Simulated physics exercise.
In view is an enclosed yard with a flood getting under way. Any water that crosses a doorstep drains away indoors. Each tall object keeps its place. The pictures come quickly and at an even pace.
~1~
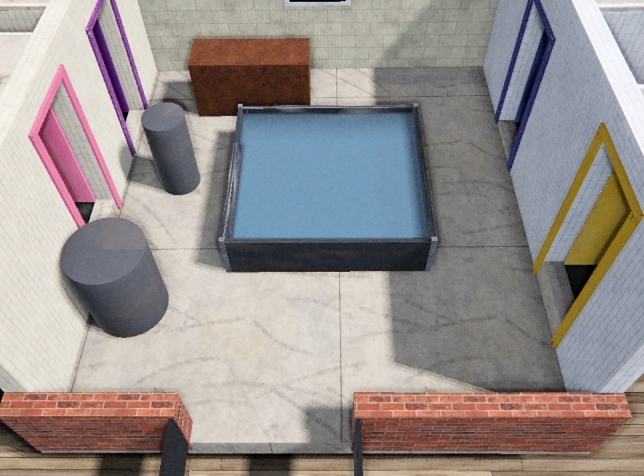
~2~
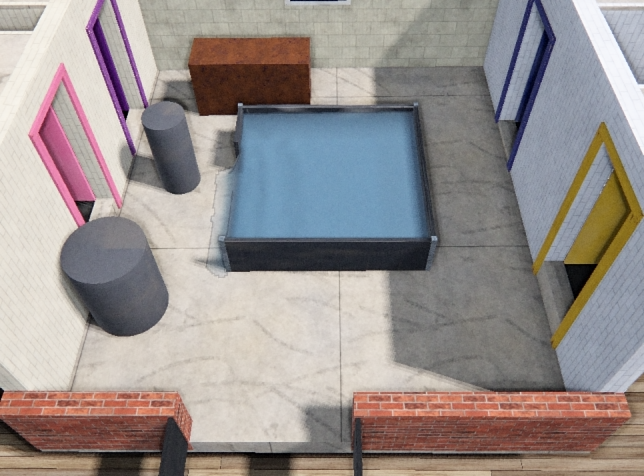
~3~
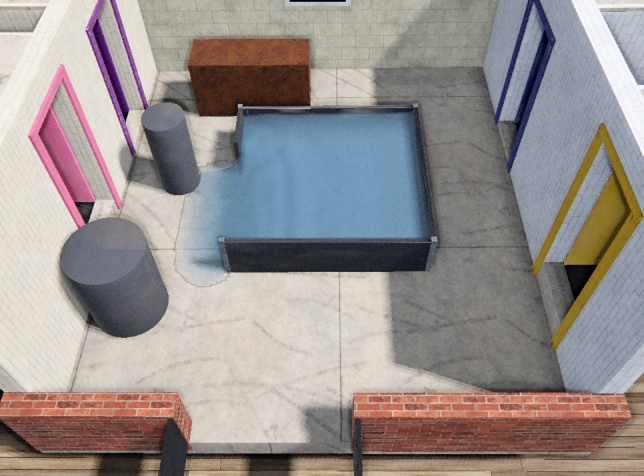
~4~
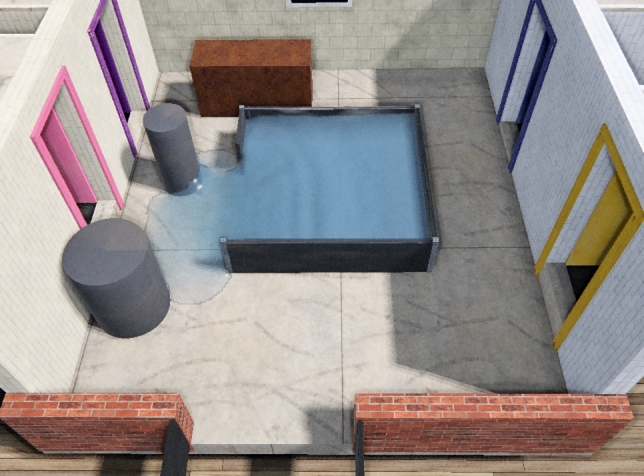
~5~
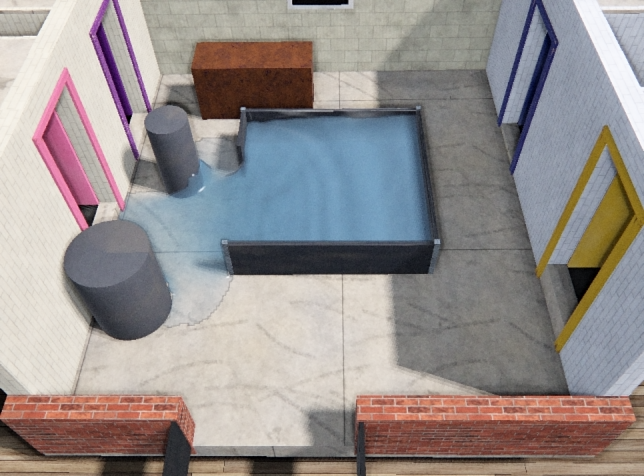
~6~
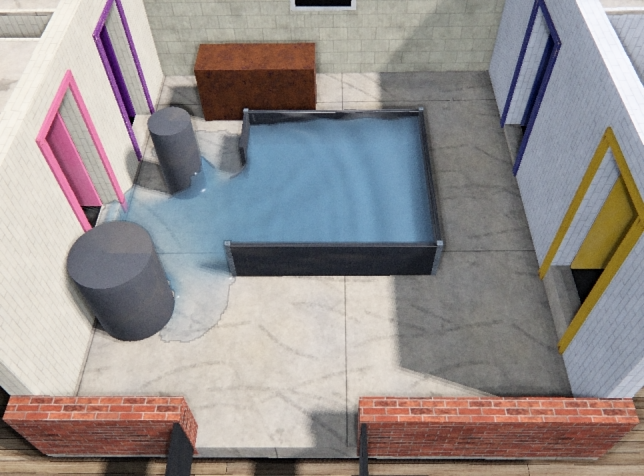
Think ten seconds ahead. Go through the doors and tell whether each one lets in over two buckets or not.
Purple door: Over two buckets; pink door: Over two buckets; yellow door: Two buckets or fewer; blue door: Two buckets or fewer.
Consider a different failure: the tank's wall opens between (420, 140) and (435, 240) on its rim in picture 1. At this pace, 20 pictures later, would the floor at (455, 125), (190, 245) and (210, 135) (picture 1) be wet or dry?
Submerged, unwetted, unwetted.
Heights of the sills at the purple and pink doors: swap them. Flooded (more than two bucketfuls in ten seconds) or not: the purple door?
As I read it, the purple door remains within limits.
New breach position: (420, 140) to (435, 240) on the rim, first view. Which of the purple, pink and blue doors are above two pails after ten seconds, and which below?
The purple door tops the limit; the pink door falls short; the blue door tops the limit.
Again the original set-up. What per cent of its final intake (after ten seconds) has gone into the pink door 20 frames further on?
Roughly 90 percent.
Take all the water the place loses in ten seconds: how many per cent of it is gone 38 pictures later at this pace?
Roughly 70 percent.
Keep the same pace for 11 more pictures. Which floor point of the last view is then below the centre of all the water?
I'd mark it close to (258, 216).
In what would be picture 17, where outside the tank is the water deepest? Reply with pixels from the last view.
Look close to (115, 250).
A moment on, water covers 25 % of the floor; the purple door wet at the sill, nothing in, the pink door over two buckets in, the yellow door not reached, the blue door not reached.
Next, water covers 35 % of the floor; the purple door wet at the sill, nothing in, the pink door far over two buckets in, the yellow door not reached, the blue door not reached.
Then, water covers 50 % of the floor; the purple door under two buckets in, the pink door far over two buckets in, the yellow door not reached, the blue door not reached.
Later, water covers 70 % of the floor; the purple door over two buckets in, the pink door far over two buckets in, the yellow door not reached, the blue door wet at the sill, nothing in.
In the end, water covers 95 % of the floor; the purple door far over two buckets in, the pink door far over two buckets in, the yellow door wet at the sill, nothing in, the blue door wet at the sill, nothing in.
